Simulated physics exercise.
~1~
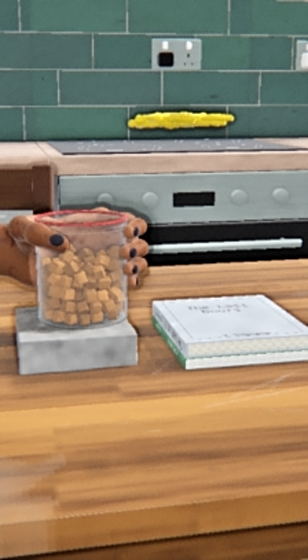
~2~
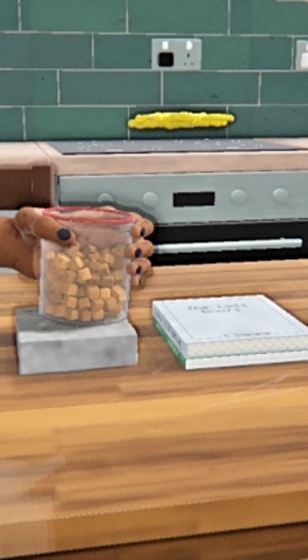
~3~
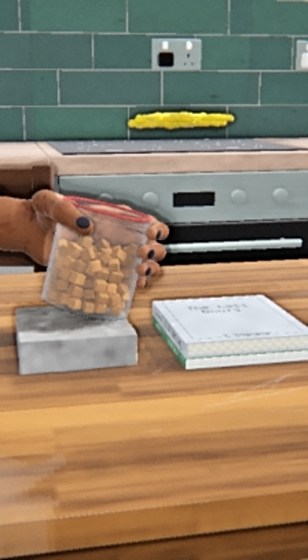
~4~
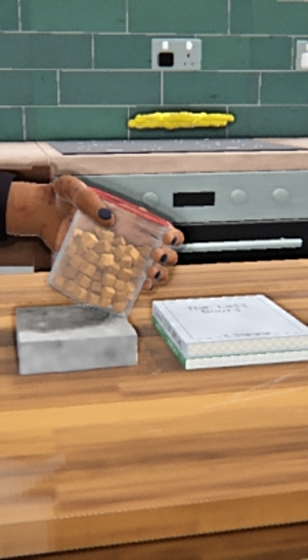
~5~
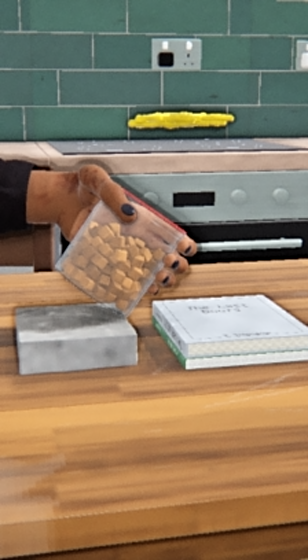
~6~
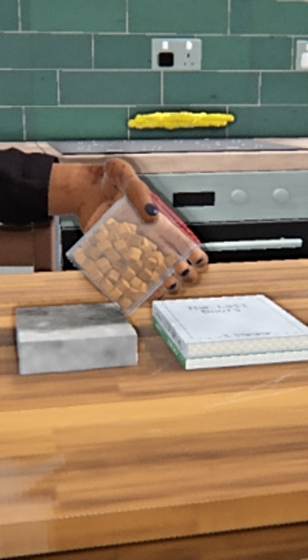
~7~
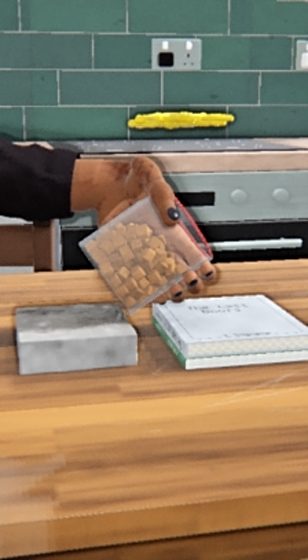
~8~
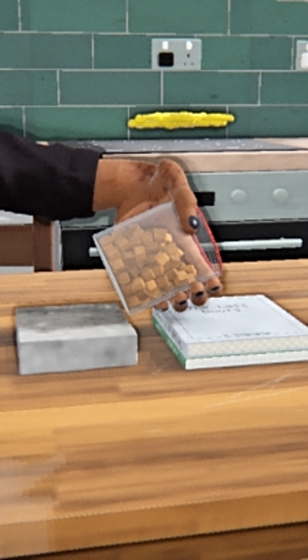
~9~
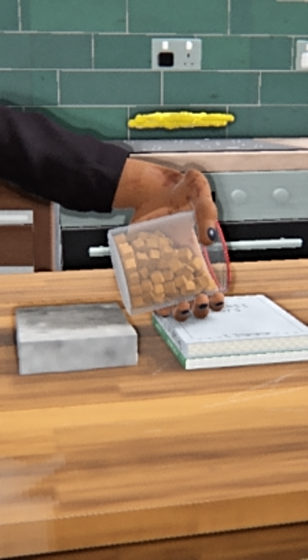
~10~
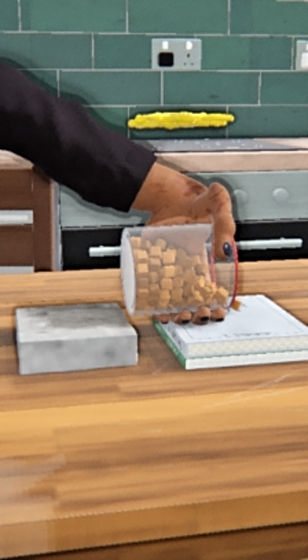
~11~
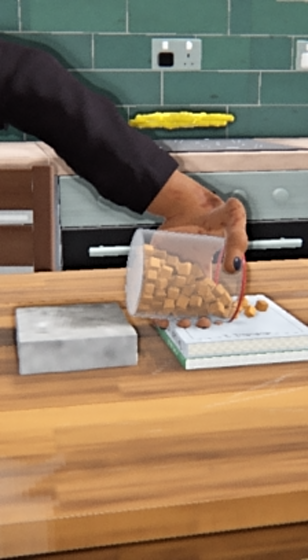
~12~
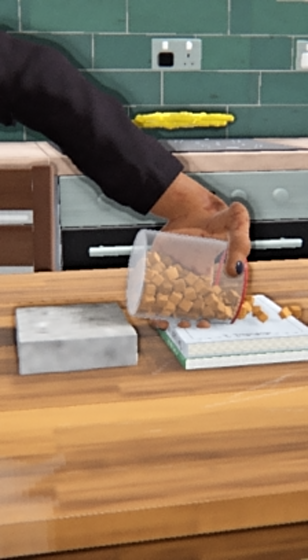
On a wooden kitchen counter, a hand lifts a jar of brown cubes off a grey block, tipping it rightwards, spilling some onto books.
